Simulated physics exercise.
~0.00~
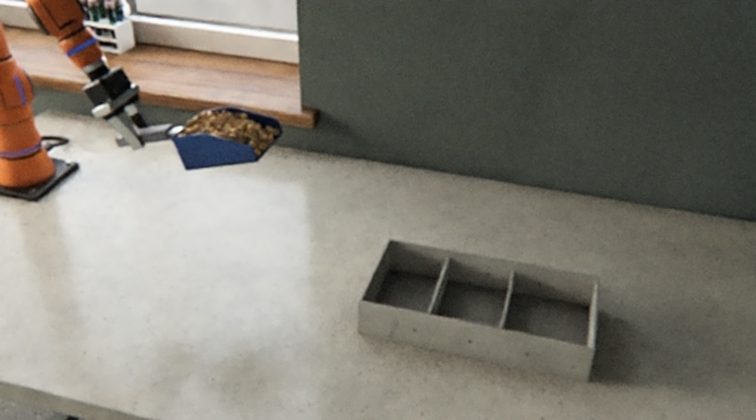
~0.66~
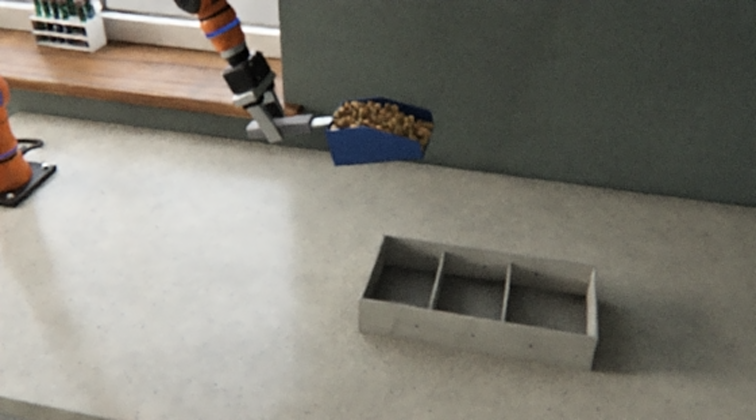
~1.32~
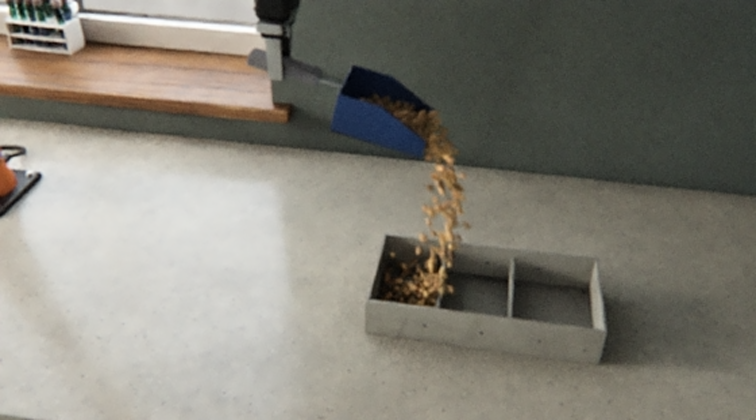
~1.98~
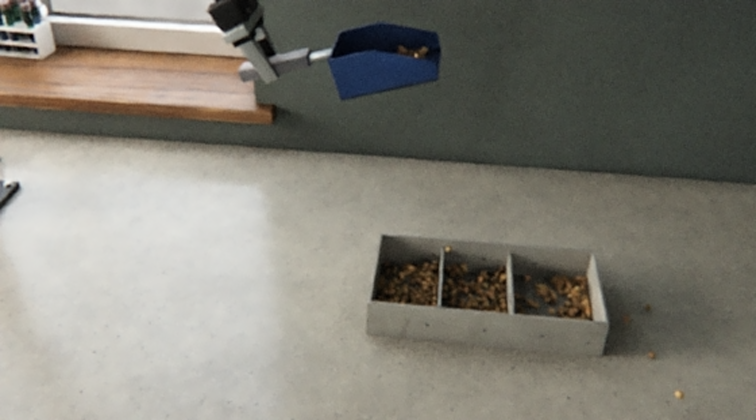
A blue scoop heaped with small golden-brown pieces hangs from an orange and black robot arm over a pale stone-like counter, seen from above at an angle. A grey open box with three compartments sits to the right, before a dark green wall, with a wooden windowsill at upper left. The arm carries the scoop right, then tips it, and the pieces stream into the left compartment. By the end, the scoop is raised and levelled with a few pieces still visible inside, all three compartments hold some, and a few stray bits lie right of the box.
